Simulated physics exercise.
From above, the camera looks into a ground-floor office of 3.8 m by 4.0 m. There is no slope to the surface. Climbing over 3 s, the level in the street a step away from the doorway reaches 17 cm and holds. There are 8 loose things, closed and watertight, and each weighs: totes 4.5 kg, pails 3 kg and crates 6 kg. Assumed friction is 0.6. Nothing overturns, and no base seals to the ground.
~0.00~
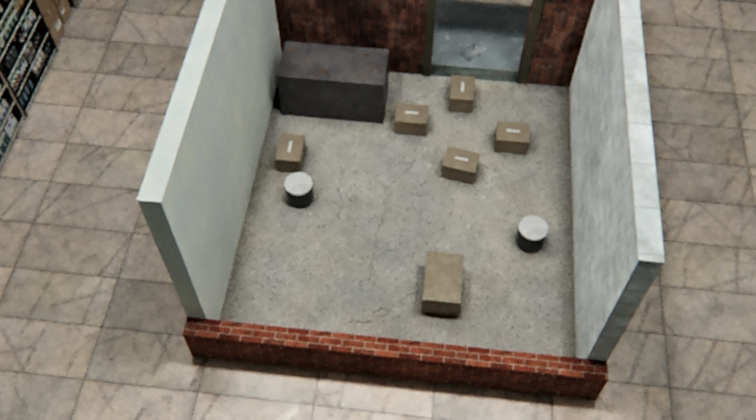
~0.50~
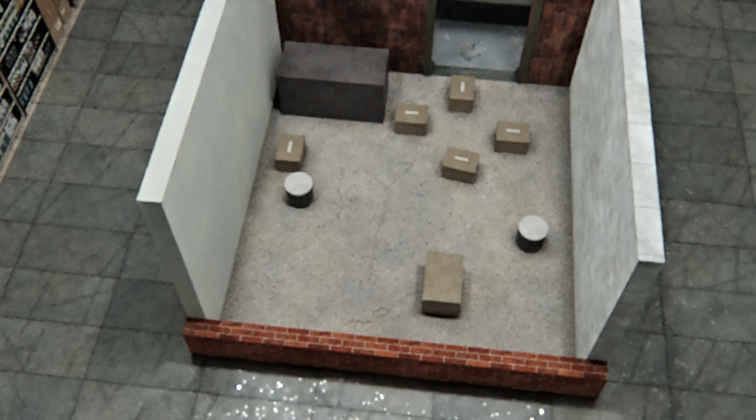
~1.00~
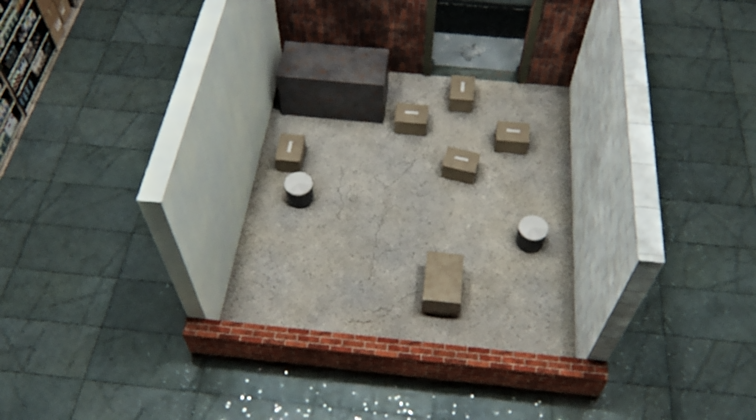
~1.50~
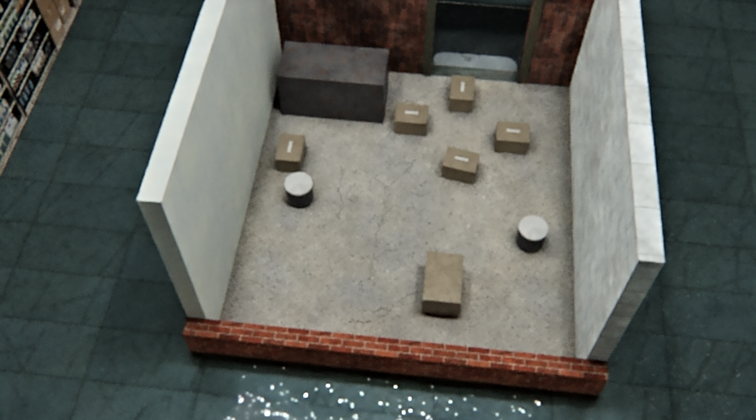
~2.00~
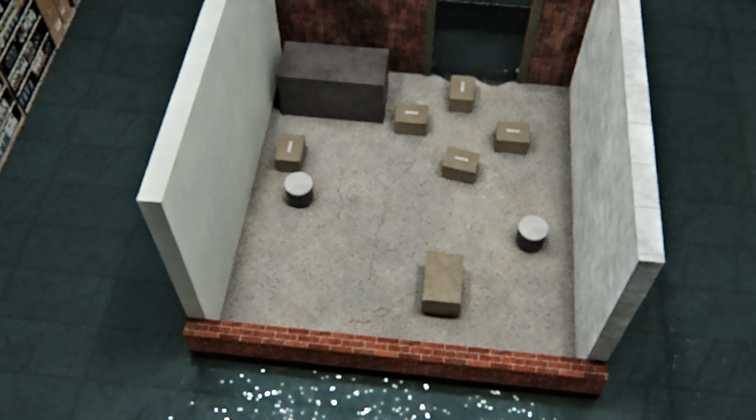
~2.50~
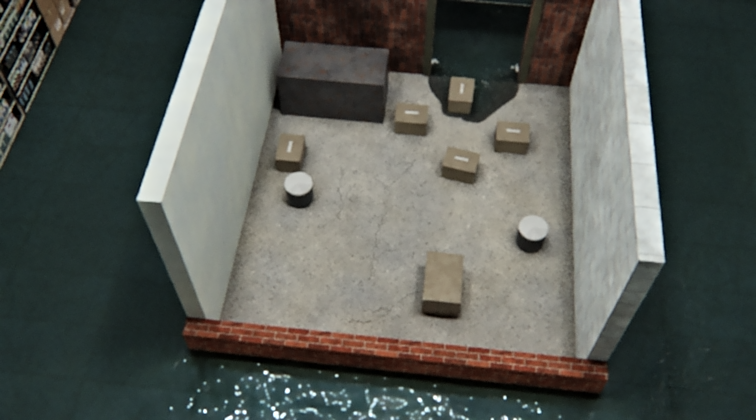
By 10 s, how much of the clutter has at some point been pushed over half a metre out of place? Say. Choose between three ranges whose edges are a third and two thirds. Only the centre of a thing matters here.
The range is the highest, two thirds or more.
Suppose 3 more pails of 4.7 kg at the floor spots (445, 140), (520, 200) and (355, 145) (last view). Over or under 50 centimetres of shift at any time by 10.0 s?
Taking them in the given order: Greater, then greater, then smaller.
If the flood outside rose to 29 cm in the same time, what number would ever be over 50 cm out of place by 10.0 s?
It would come to 8 of them.
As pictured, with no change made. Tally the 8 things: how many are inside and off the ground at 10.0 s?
My tally comes to 7.
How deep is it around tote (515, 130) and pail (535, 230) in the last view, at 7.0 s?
I'd put it at 9 cm and 9 cm respectively.
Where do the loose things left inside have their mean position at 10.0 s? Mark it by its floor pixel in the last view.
About (361, 257).
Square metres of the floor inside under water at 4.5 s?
Roughly 6.5 m2.
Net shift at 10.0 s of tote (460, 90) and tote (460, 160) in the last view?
In that order: 350 cm, 200 cm.
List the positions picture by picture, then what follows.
In the first frame, a tote at (462, 87) rests on the ground; a tote at (461, 159) rests on the ground; 0.0 m2 under water; 0 of 8 have shifted.
In the second frame, a tote at (462, 87), on the bottom; a tote at (461, 159) rests on the ground; 0.0 m2 under water; 0 of 8 have shifted.
In the third frame, a tote at (462, 87) rests on the ground; a tote at (461, 159), on the bottom; 0.0 m2 under water; 0 of 8 have shifted.
In the fourth frame, a tote at (462, 87) rests on the ground; a tote at (461, 159), on the bottom; water covers 0.0 m2; 0 of 8 have shifted.
In the fifth frame, a tote at (462, 87), on the bottom; a tote at (461, 159), on the bottom; 0.0 m2 under water; 0 of 8 have shifted.
In the sixth frame, a tote at (462, 89) rests on the ground, 3 cm from its start; a tote at (461, 159), on the bottom; water covers 0.5 m2; 0 of 8 have shifted.
After 3.5 s 1 of 8 are over 50 cm from their spots; 0 afloat.
After 4.5 s 4 of 8 are over 50 cm from their spots; 1 afloat.
After 7.0 s 5 of 8 are over 50 cm from their spots; 2 afloat.
After 10.0 s 6 of 8 are over 50 cm from their spots, and 6 have been at some point; 7 afloat.
